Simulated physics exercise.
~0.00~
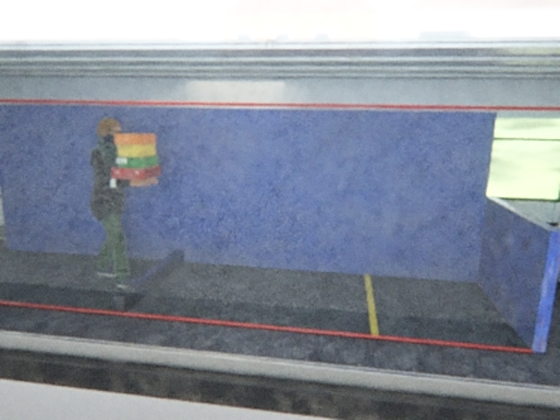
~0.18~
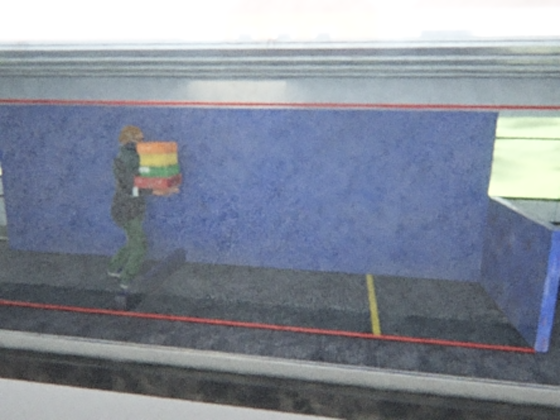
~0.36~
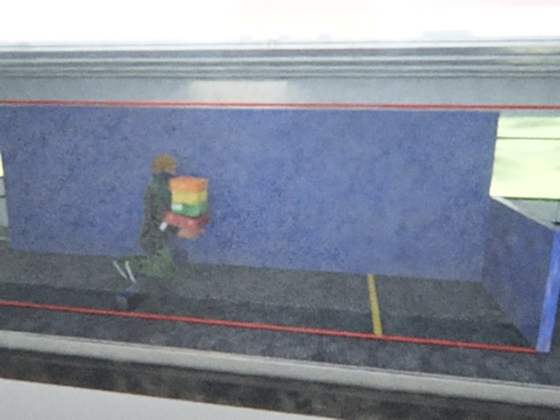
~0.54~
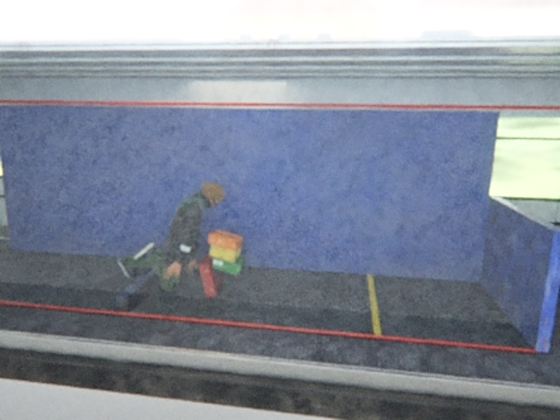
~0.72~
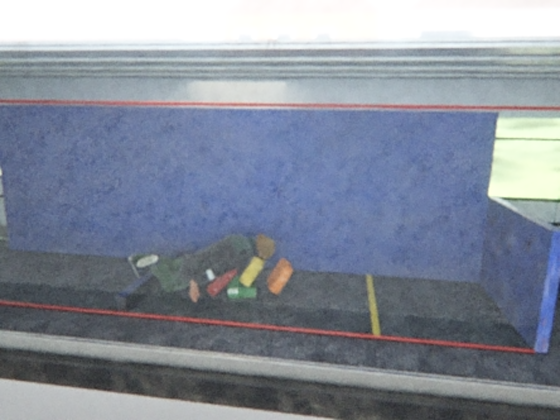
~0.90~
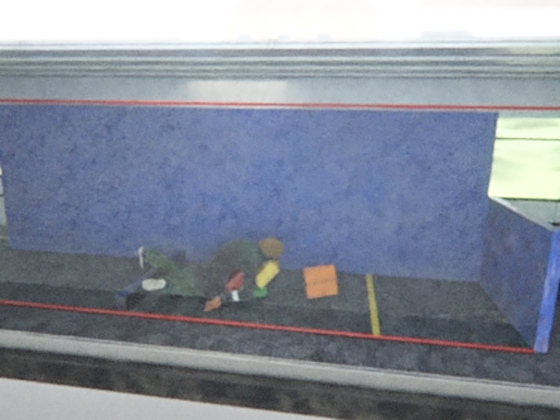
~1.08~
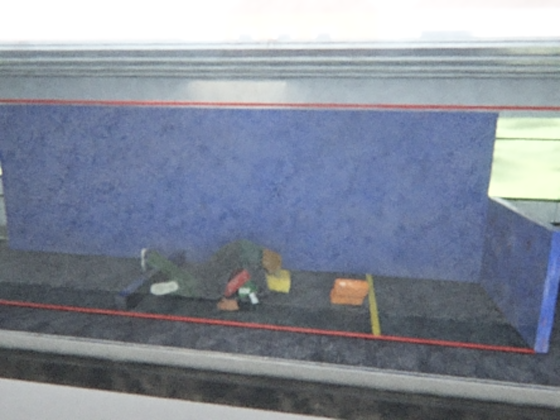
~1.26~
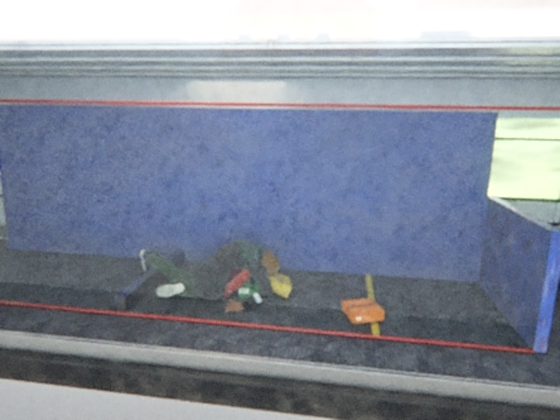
At first, a figure in dark clothes stands at the left of a blue-walled platform, holding a stack of orange, yellow, green and red boxes in both arms. The figure moves right, then its legs trail behind a low rail and it sinks to its knees. It pitches forward, the stack dropping toward the floor with it. The body sprawls flat and the boxes scatter ahead. The orange one tumbles farthest right, while the others stay near the head. Finally, the orange box rests at the yellow line, and the yellow box lies well short of it.
